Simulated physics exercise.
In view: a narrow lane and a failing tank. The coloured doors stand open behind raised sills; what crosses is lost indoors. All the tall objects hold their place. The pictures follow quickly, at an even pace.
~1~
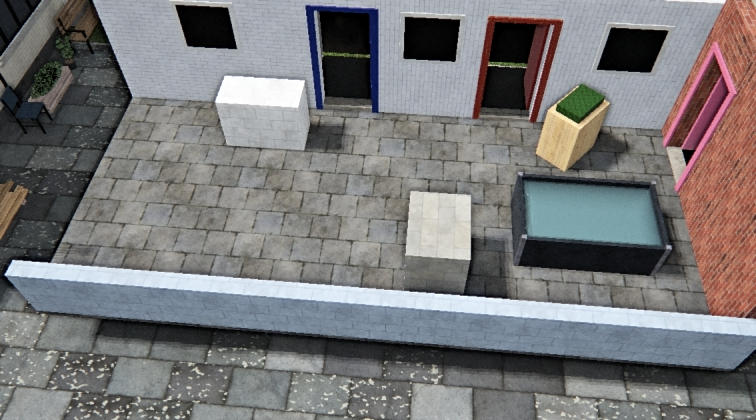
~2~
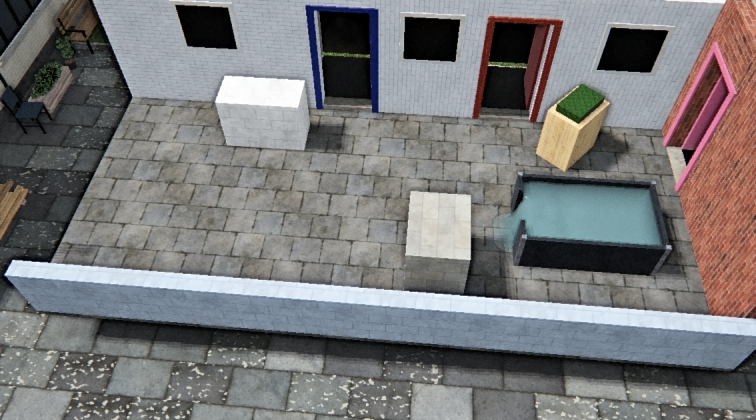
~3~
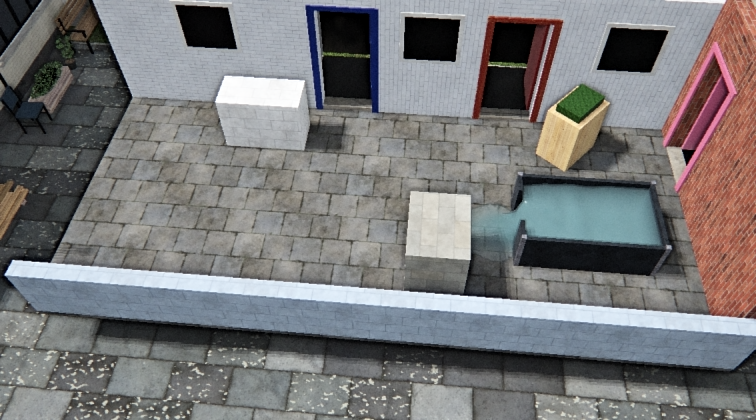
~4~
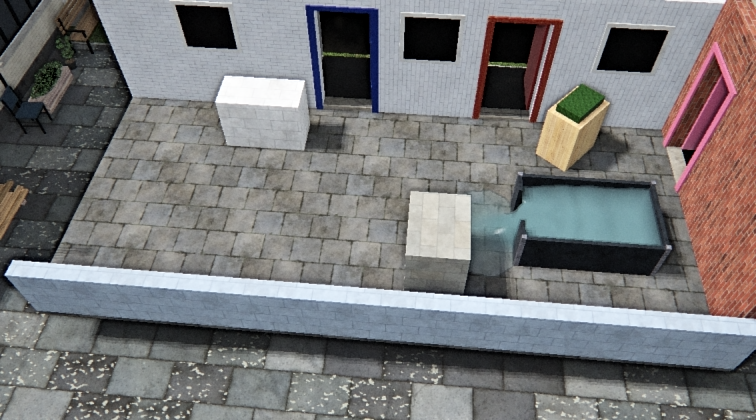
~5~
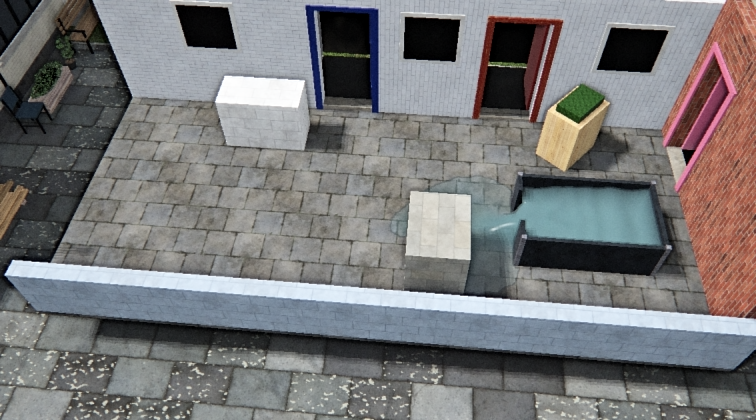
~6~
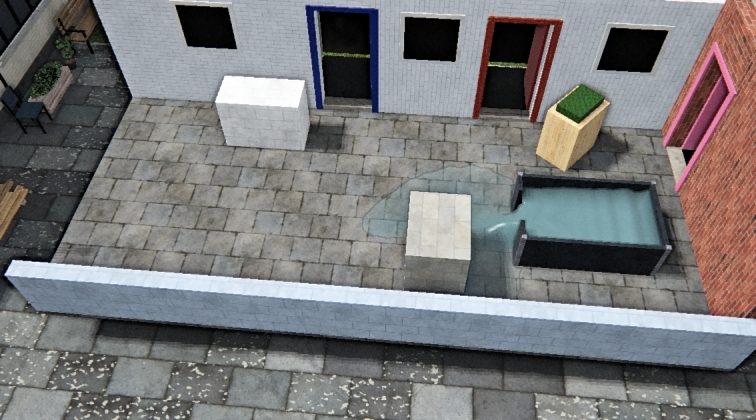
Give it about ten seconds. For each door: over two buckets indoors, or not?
The pink door stays under that; the red door stays under that; the blue door stays under that.
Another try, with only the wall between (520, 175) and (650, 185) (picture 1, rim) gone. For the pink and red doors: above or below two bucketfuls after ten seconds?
Pink door passes that mark; red door takes more.
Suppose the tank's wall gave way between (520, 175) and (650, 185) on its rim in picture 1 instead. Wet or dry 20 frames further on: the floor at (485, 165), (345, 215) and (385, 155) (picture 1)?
In that order: Awash, not flooded, wet.
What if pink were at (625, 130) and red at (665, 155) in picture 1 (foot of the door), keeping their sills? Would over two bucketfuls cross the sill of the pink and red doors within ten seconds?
Then: The pink one is under; the red one keeps below it.
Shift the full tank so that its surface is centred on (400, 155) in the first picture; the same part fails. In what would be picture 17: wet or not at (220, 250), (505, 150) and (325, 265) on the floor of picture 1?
As listed: Awash, free of water, dry.
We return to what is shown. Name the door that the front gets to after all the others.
Last comes the pink one.
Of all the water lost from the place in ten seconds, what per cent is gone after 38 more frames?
Near 45 in a hundred.
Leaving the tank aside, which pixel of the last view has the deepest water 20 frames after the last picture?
I would point to (465, 239).
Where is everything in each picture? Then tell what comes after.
In the first frame, the tank at (589, 213) is whole and still.
In the second frame, water pours out at (518, 225) and has run to (505, 248).
In the third frame, the front is at a hidden place, out from the gap at (518, 225).
In the fourth frame, the front is at a hidden place, out from the gap at (518, 225).
In the fifth frame, water pours out at (518, 225) and has run to (399, 231).
In the sixth frame, water pours out at (518, 225) and has run to (370, 216).
A moment on, water covers 20 % of the floor; the pink door not reached, the red door not reached, the blue door not reached.
Next, water covers 40 % of the floor; the pink door not reached, the red door not reached, the blue door wet at the sill, nothing in.
Then, water covers 60 % of the floor; the pink door not reached, the red door wet at the sill, nothing in, the blue door under two buckets in.
Later, water covers 75 % of the floor; the pink door wet at the sill, nothing in, the red door wet at the sill, nothing in, the blue door under two buckets in.
In the end, water covers 85 % of the floor; the pink door wet at the sill, nothing in, the red door wet at the sill, nothing in, the blue door under two buckets in.
